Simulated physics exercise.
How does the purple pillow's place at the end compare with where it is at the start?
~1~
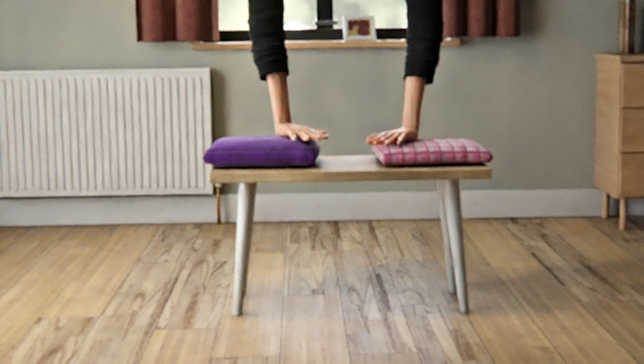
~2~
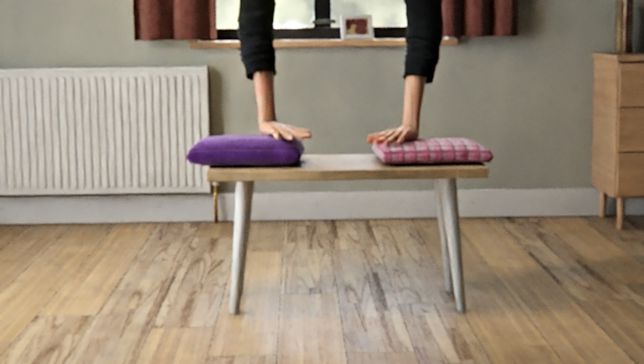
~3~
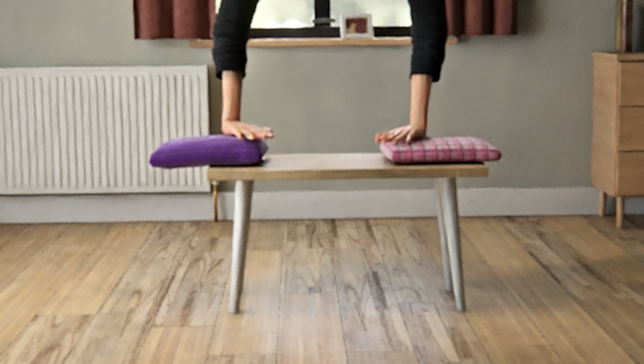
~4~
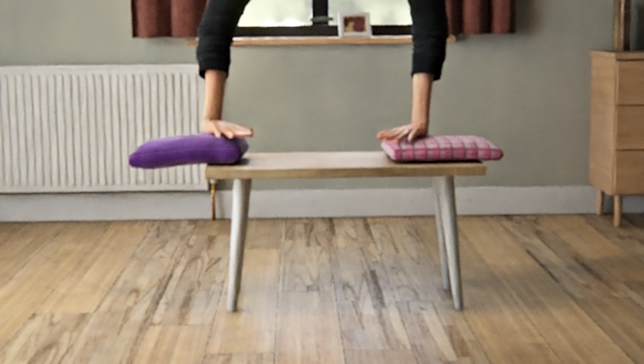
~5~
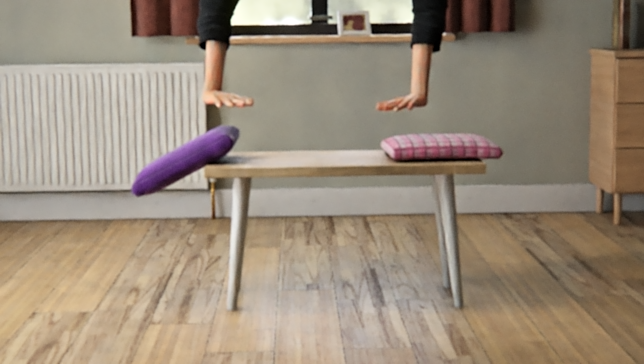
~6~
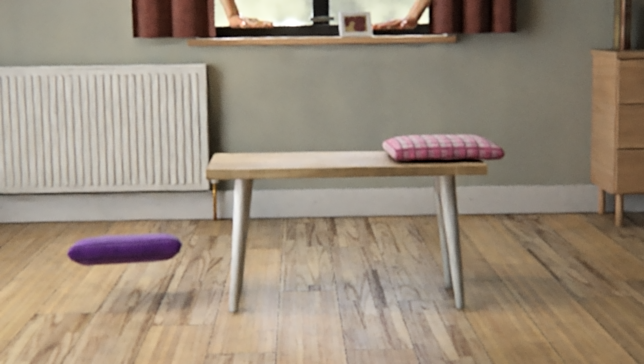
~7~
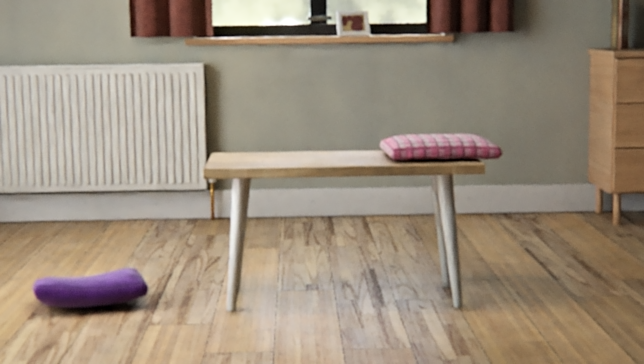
At the start the purple pillow is on the left part of the bench under a hand. By the end it lies on the wooden floor, to the left of the bench.
